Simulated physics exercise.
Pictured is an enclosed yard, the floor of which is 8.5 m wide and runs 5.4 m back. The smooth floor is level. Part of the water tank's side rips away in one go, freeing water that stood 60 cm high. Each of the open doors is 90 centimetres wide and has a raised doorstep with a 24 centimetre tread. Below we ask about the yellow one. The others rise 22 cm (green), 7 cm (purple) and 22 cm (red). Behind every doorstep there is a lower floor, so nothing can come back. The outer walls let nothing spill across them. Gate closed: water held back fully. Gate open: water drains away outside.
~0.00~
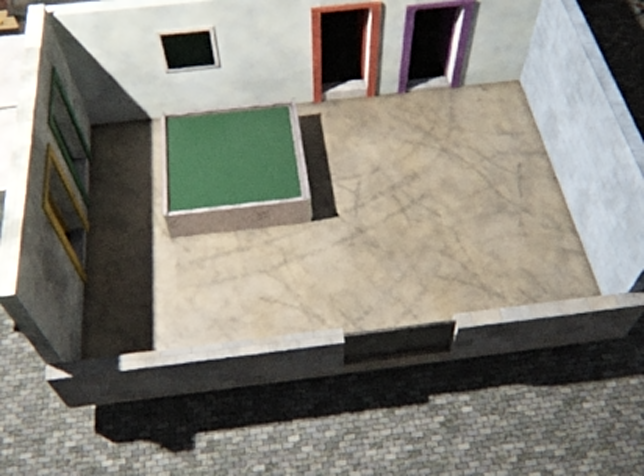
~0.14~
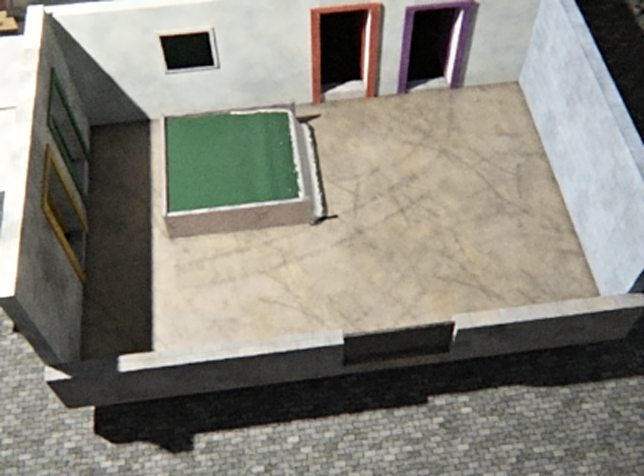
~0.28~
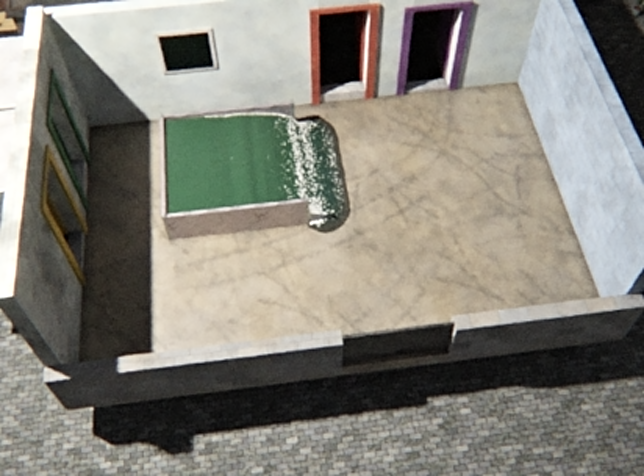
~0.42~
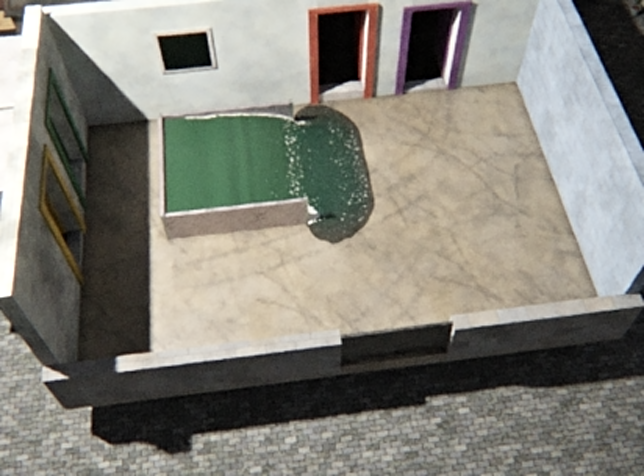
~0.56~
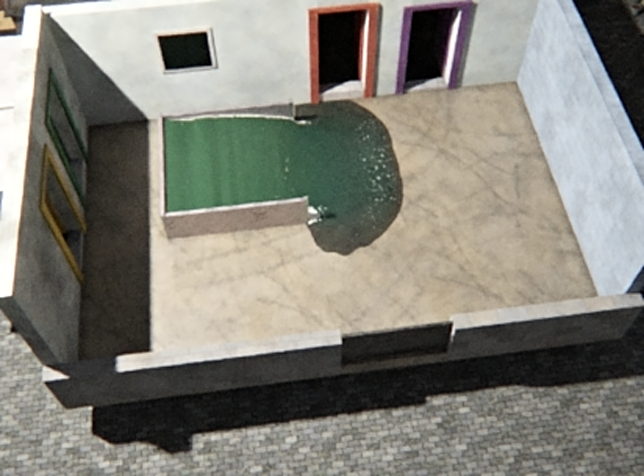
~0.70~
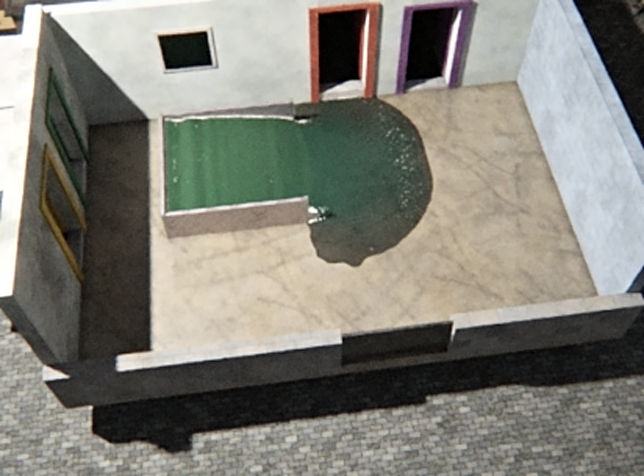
Green water pouring from the open right side of a raised rectangular tank, spreading across the pale floor of a walled yard.
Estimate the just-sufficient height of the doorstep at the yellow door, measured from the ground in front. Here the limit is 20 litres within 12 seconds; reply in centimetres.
I would say 8.5 cm.
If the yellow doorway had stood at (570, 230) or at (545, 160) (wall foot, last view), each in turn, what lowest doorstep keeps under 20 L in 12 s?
Around 16 and 22 cm respectively.
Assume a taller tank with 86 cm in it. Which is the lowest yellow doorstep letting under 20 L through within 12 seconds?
You'd need a step of close to 16 cm.
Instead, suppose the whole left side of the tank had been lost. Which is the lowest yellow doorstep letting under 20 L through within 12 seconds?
Some 26 cm.
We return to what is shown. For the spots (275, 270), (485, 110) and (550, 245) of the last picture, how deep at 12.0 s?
Close to 5, 8 and 6 cm, one after the other.
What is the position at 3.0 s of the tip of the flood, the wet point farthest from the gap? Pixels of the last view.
Roughly at (606, 318) in the last view.
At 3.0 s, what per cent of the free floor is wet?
Near 55 per cent of the open floor.
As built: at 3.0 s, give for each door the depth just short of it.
Depths in cm: Green 0, yellow 0, purple 12, red 11.
After 1.4 s water covers 40 % of the floor, deepest (26 cm) near (309, 206); it has not reached the yellow door.
After 3.0 s water covers 55 % of the floor, deepest (38 cm) near (485, 97); it has not reached the yellow door.
After 12.0 s water covers 100 % of the floor, deepest (13 cm) near (101, 382); 9 cm at the yellow door, 1 litre in over its 15 cm doorstep.
At the yellow door as built, the water arrived by 8.3 s and peaked near 15 cm at 8.6 s.
Run again over the same 12 s with other heights there, 27 litres in over 7.5 cm, 10 litres over 10 cm. The limit of 20 litres is kept from about 8.5 cm up.
